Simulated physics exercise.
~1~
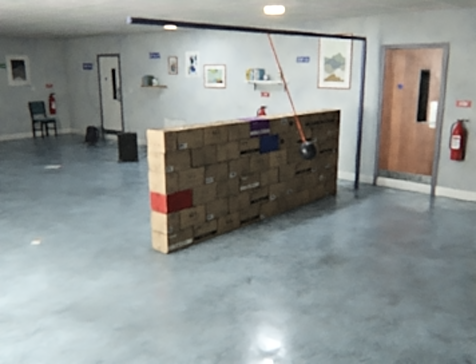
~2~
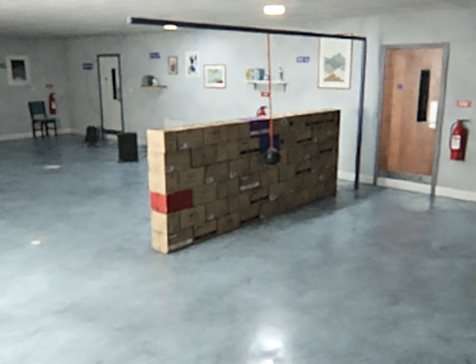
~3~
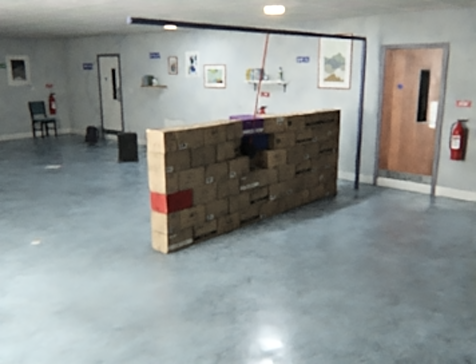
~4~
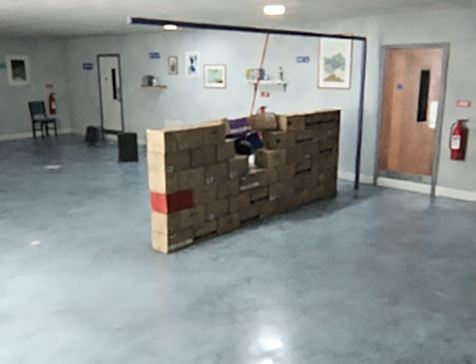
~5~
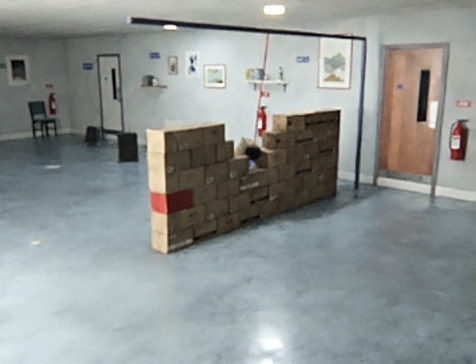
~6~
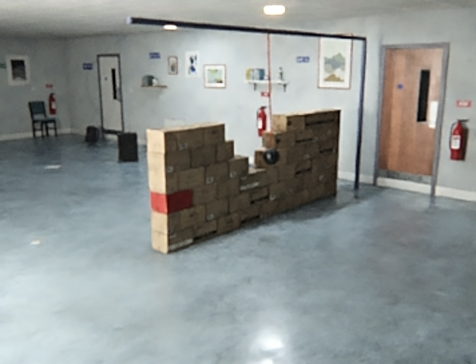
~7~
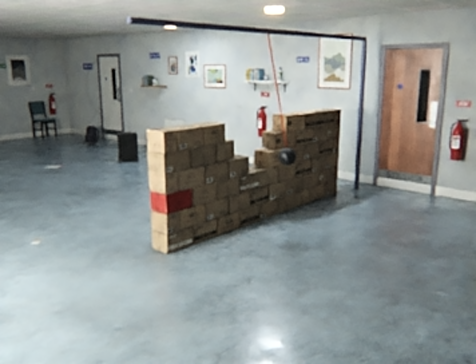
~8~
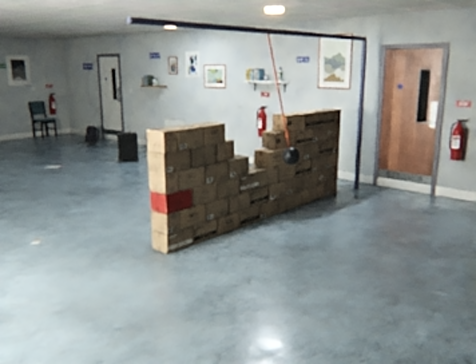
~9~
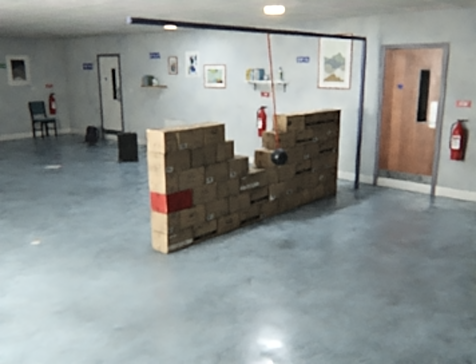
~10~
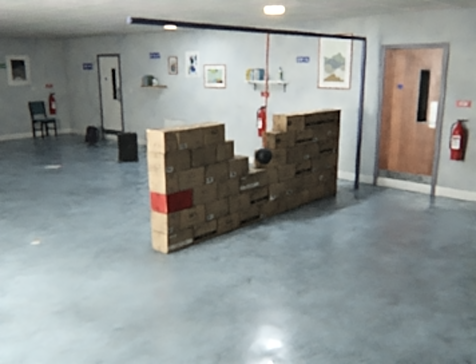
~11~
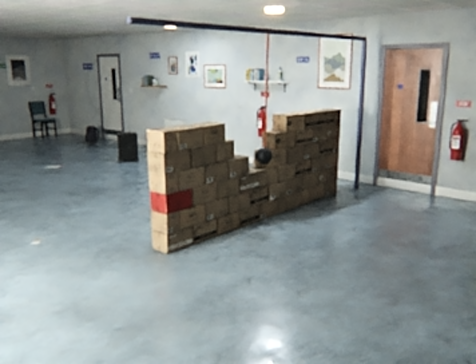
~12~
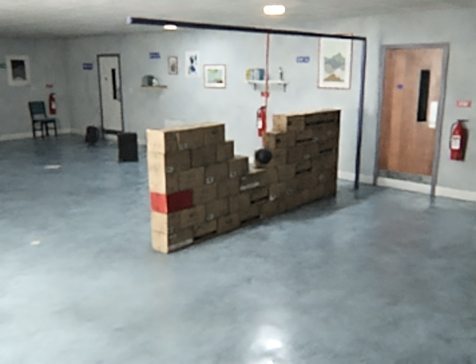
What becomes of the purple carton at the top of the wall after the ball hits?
It shifts left, tips over and falls from its place, dropping out of sight and leaving part of a gap in the top of the wall.
